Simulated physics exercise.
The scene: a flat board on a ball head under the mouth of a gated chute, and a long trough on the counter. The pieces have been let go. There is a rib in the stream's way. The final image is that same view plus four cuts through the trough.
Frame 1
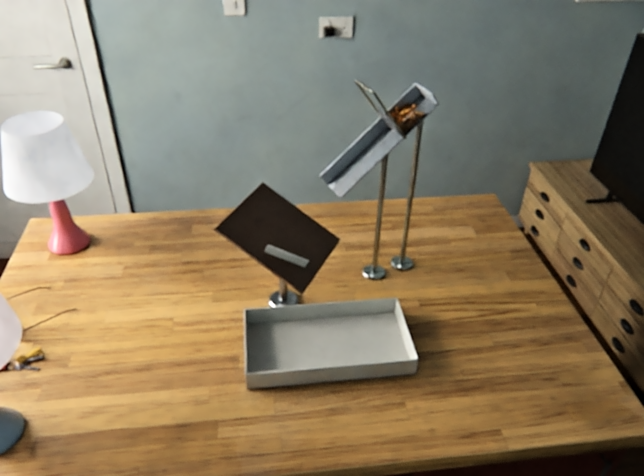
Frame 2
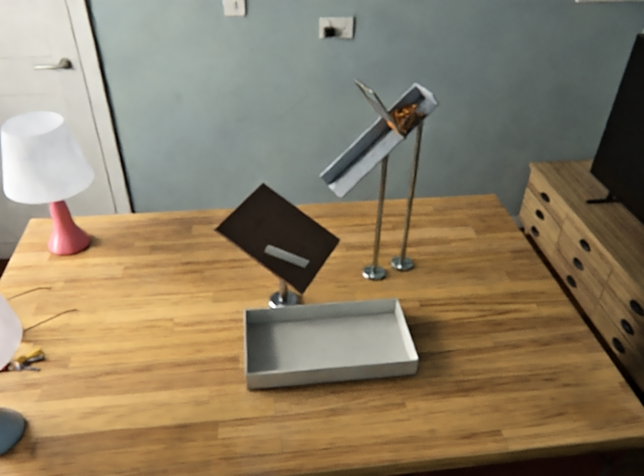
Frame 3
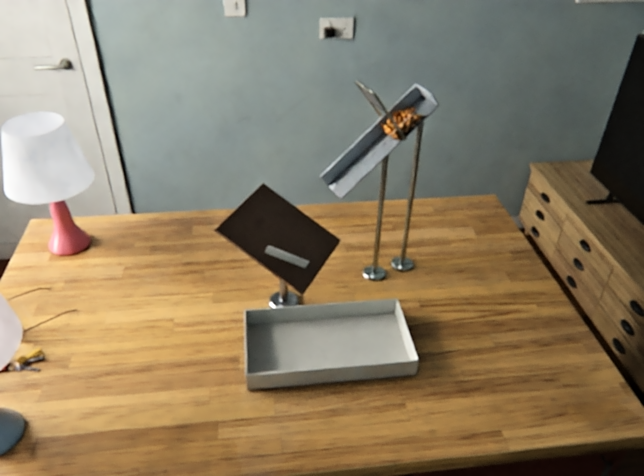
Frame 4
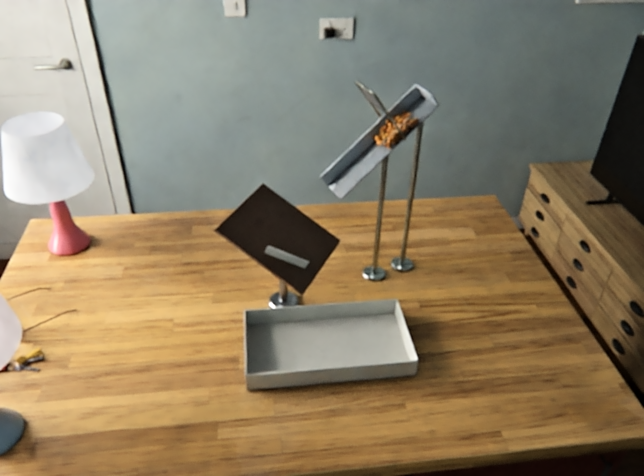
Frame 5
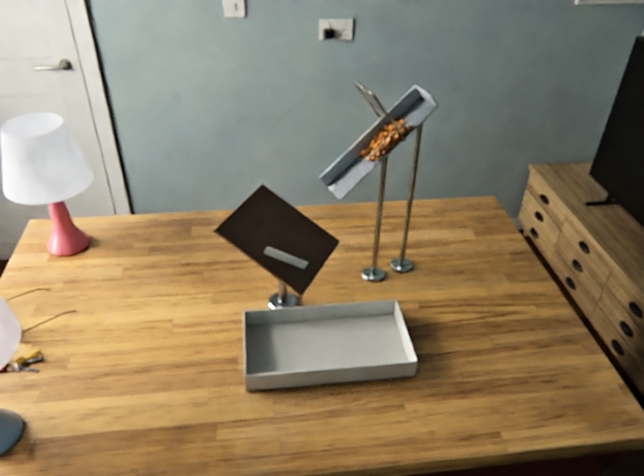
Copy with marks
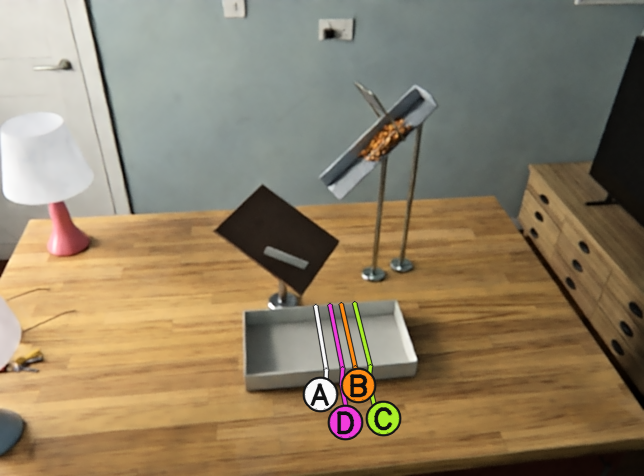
A wooden table fills most of the view, seen from above and in front by a still camera, with a grey-blue wall behind it. On it stand a white-shaded lamp with a pink base at left, a tilted dark brown board with a pale rib near the middle, an empty grey trough in front, and a sloping grey chute on metal stands behind. Orange-brown chickpeas slide a short way down the chute toward the lower left, spreading out slightly, while everything else stays still.
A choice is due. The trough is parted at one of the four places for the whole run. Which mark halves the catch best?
I would pick line B.
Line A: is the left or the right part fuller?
The right side.
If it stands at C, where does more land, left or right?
Left.
On the marked copy, line A crosses the front rim at (326, 369); line B crosses the front rim at (355, 366); line C crosses the front rim at (370, 365); line D crosses the front rim at (342, 368).
If A is chosen, of what is caught, not one piece on the left of the divider, every piece on the right.
If B is chosen, of what is caught, roughly half on the left of the divider, roughly half on the right.
If C is chosen, of what is caught, almost all on the left of the divider, about a tenth on the right.
If D is chosen, of what is caught, about a tenth on the left of the divider, the larger part on the right.
